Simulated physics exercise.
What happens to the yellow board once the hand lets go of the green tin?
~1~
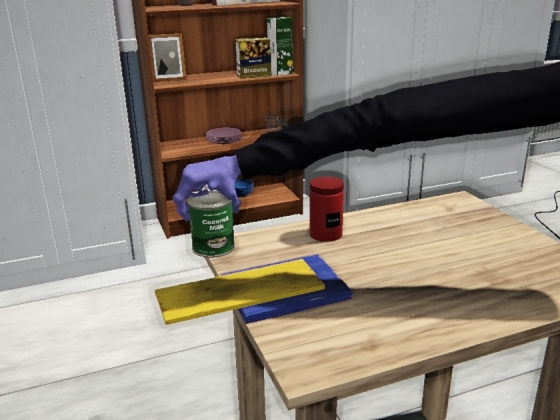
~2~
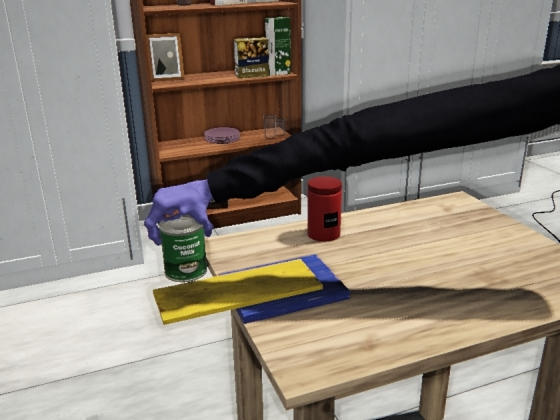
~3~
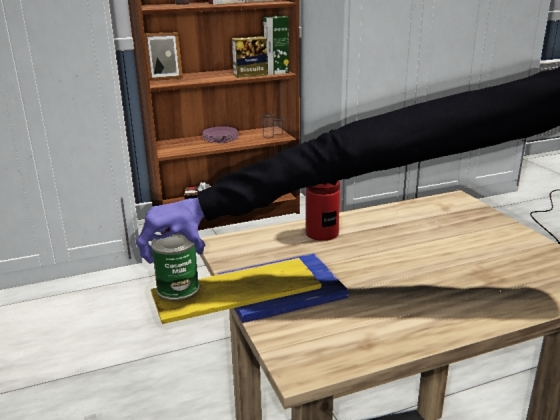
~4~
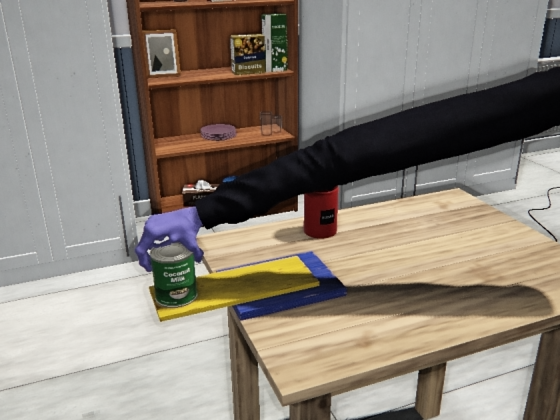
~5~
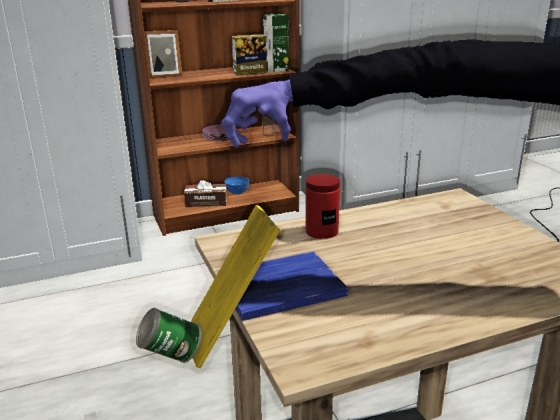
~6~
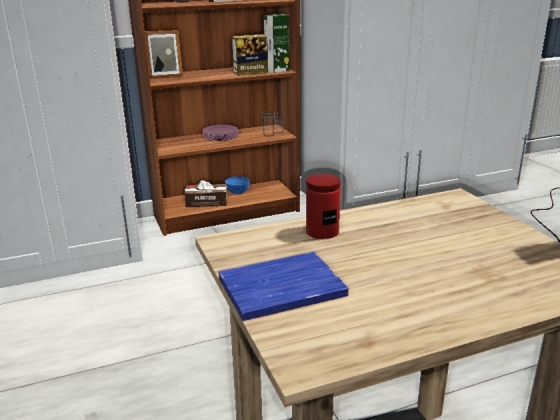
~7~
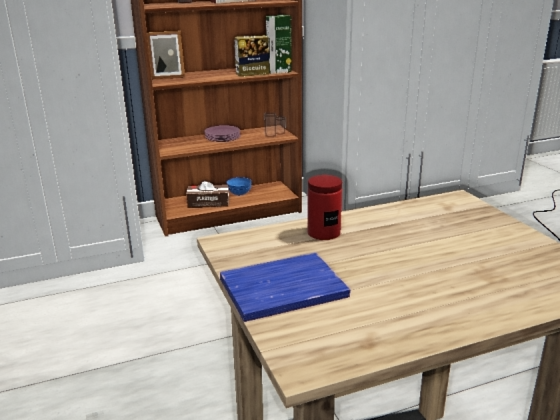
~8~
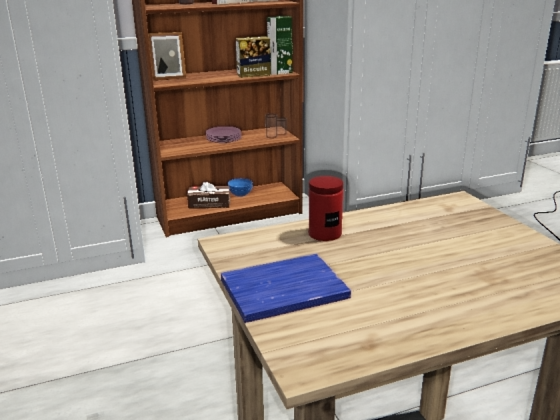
The yellow board tips off the edge of the table and drops out of view along with the green tin.
